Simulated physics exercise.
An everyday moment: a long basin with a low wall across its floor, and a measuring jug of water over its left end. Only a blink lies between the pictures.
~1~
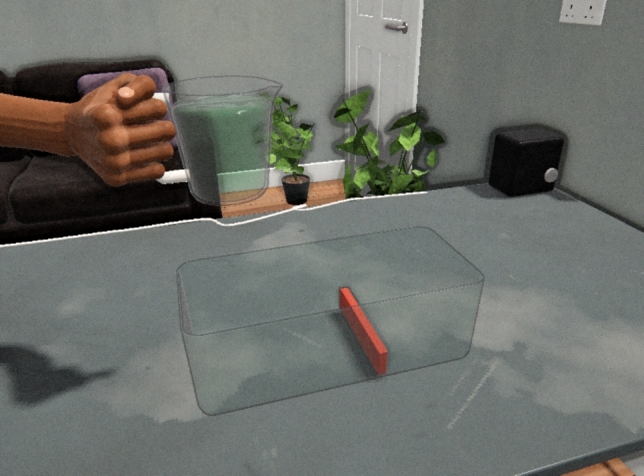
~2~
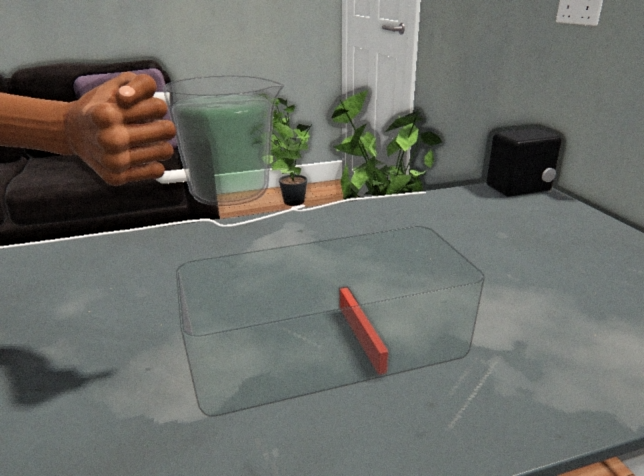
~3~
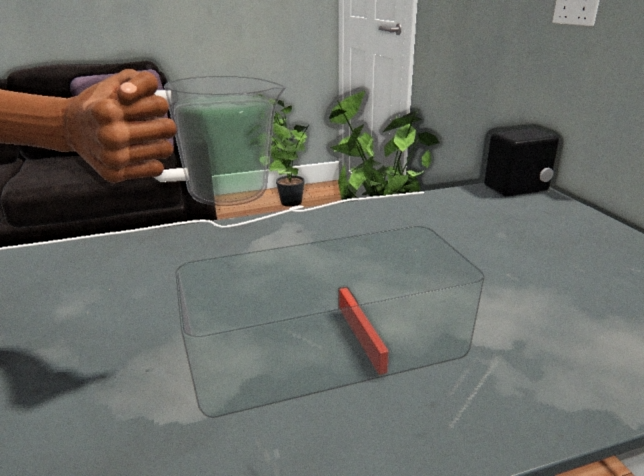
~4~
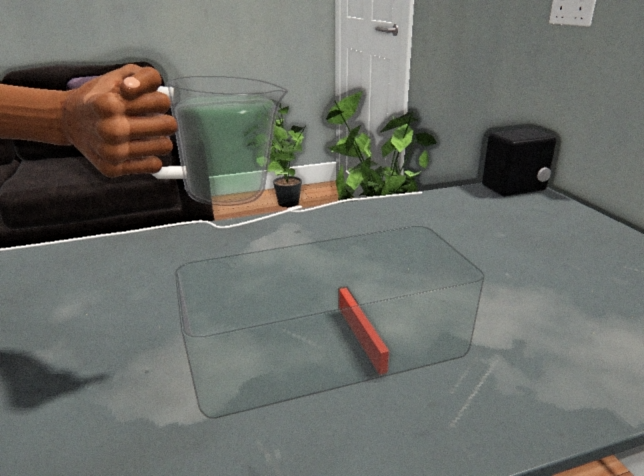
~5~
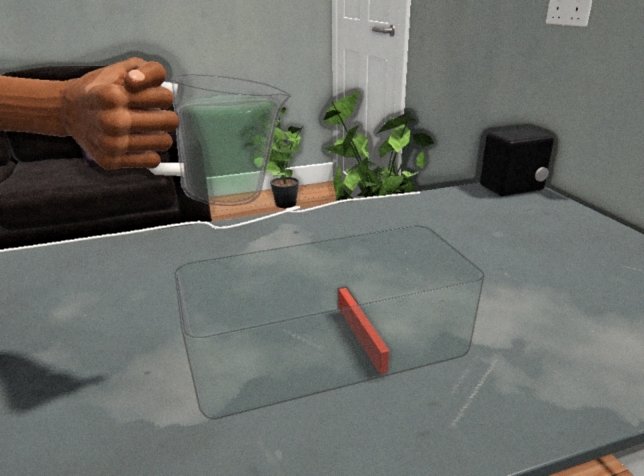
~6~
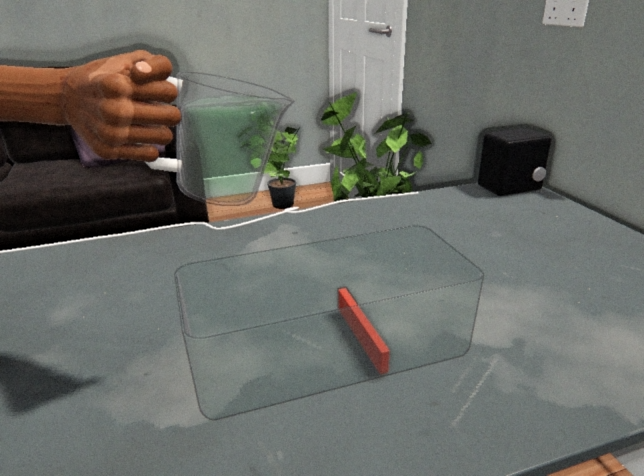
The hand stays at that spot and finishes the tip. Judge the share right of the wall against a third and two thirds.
In the end from a third to two thirds is right of the wall.
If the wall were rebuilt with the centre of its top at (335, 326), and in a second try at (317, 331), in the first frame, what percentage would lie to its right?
The first gives 85 %, the second 90 %.
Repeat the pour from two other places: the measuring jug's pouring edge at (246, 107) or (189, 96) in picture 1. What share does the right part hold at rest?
Near 10 % and 10 %.
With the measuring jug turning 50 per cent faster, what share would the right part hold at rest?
It comes to 35 per cent or so.
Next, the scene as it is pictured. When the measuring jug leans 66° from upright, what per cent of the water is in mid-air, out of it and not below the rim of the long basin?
Near 20 %.
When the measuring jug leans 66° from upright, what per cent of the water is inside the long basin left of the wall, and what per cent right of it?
Some 5 per cent left and 5 right.
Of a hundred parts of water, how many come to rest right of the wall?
About 45 per cent.
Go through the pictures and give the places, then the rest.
In the first frame, tilt 0°; pouring edge (282, 83); surface from (171, 106) to (270, 98); the long basin's rim runs from (180, 298) to (455, 251); the wall's top is at (362, 318).
In the second frame, tilt 1°; pouring edge (283, 84); surface from (171, 105) to (269, 99).
In the third frame, tilt 2°; pouring edge (285, 85); surface from (172, 105) to (270, 99).
In the fourth frame, tilt 5°; pouring edge (287, 89); surface from (175, 106) to (272, 99).
In the fifth frame, tilt 10°; pouring edge (291, 93); surface from (177, 105) to (279, 100).
In the sixth frame, tilt 15°; pouring edge (294, 99); surface from (181, 106) to (284, 100).
A moment on, the measuring jug is tipped part way and 71 per cent is still to pour, 4 is left of the wall and 5 right of it.
Next, the measuring jug is tipped right over and 15 per cent is still to pour, 25 is left of the wall and 42 right of it.
Then the measuring jug is tipped right over and 0 per cent is still to pour, 52 is left of the wall and 46 right of it.
Later the measuring jug is tipped right over and 0 per cent is still to pour, 52 is left of the wall and 47 right of it.
At rest 52 per cent lies left of the wall, 47 right of it and 2 outside.
